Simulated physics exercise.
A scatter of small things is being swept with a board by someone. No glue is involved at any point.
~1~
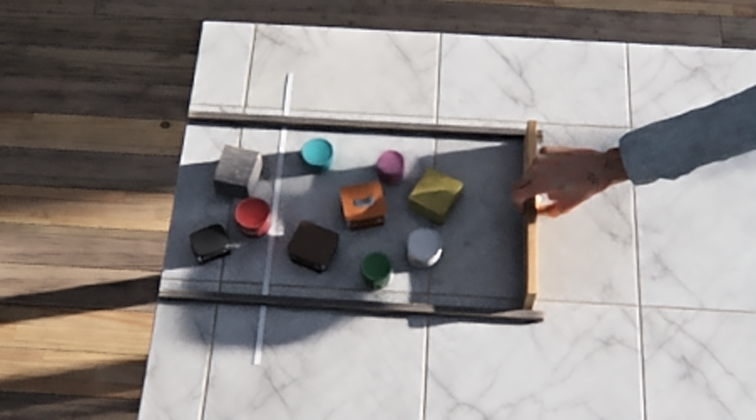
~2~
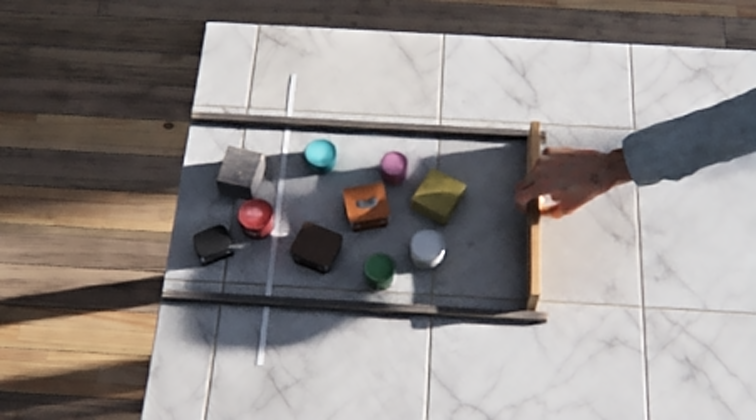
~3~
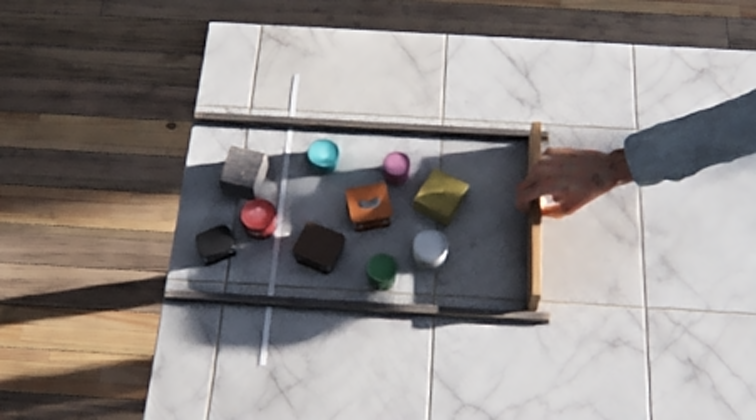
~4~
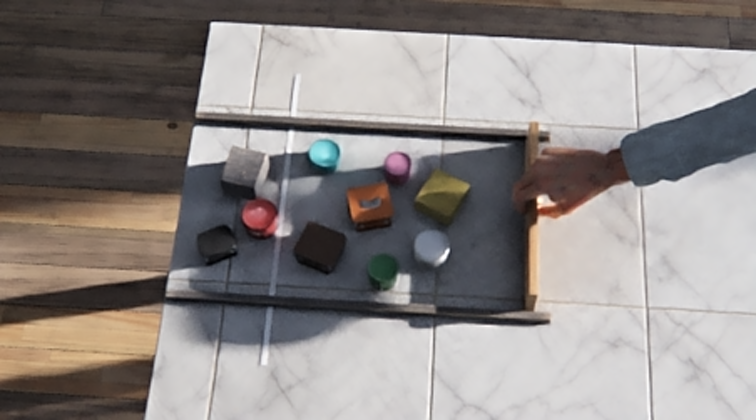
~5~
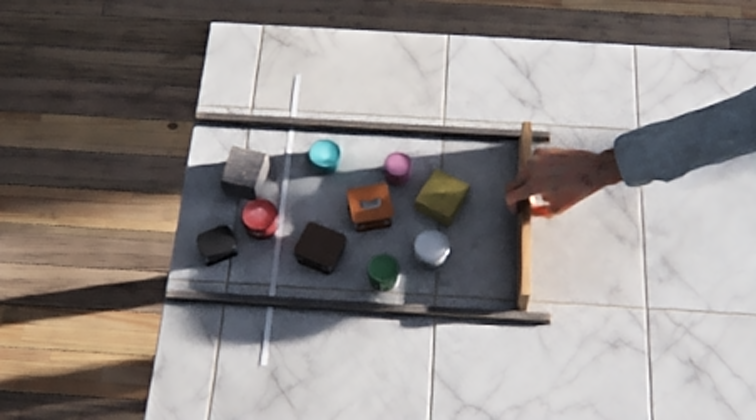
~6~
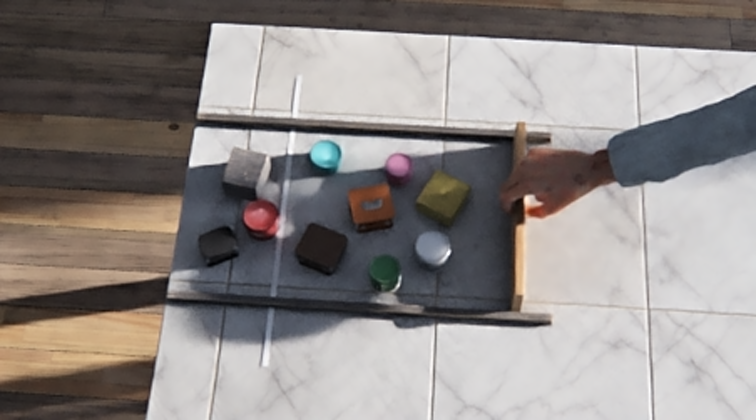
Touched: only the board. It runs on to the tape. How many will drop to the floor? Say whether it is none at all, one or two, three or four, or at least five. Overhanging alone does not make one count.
Falling ones: None at all.
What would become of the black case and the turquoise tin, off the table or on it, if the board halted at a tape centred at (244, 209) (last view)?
The black case goes off the edge; the turquoise tin stays where it is.
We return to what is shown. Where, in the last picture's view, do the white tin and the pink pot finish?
(262, 239) and (274, 164), roughly.
Soon after, none off yet; black case at rest near (219, 246); grey block at rest near (246, 174); red tin at rest near (262, 221).
Then, none off yet; black case at rest near (219, 246); grey block at rest near (246, 174); red tin moving near (257, 222).
At rest, the number that fall off is zero.
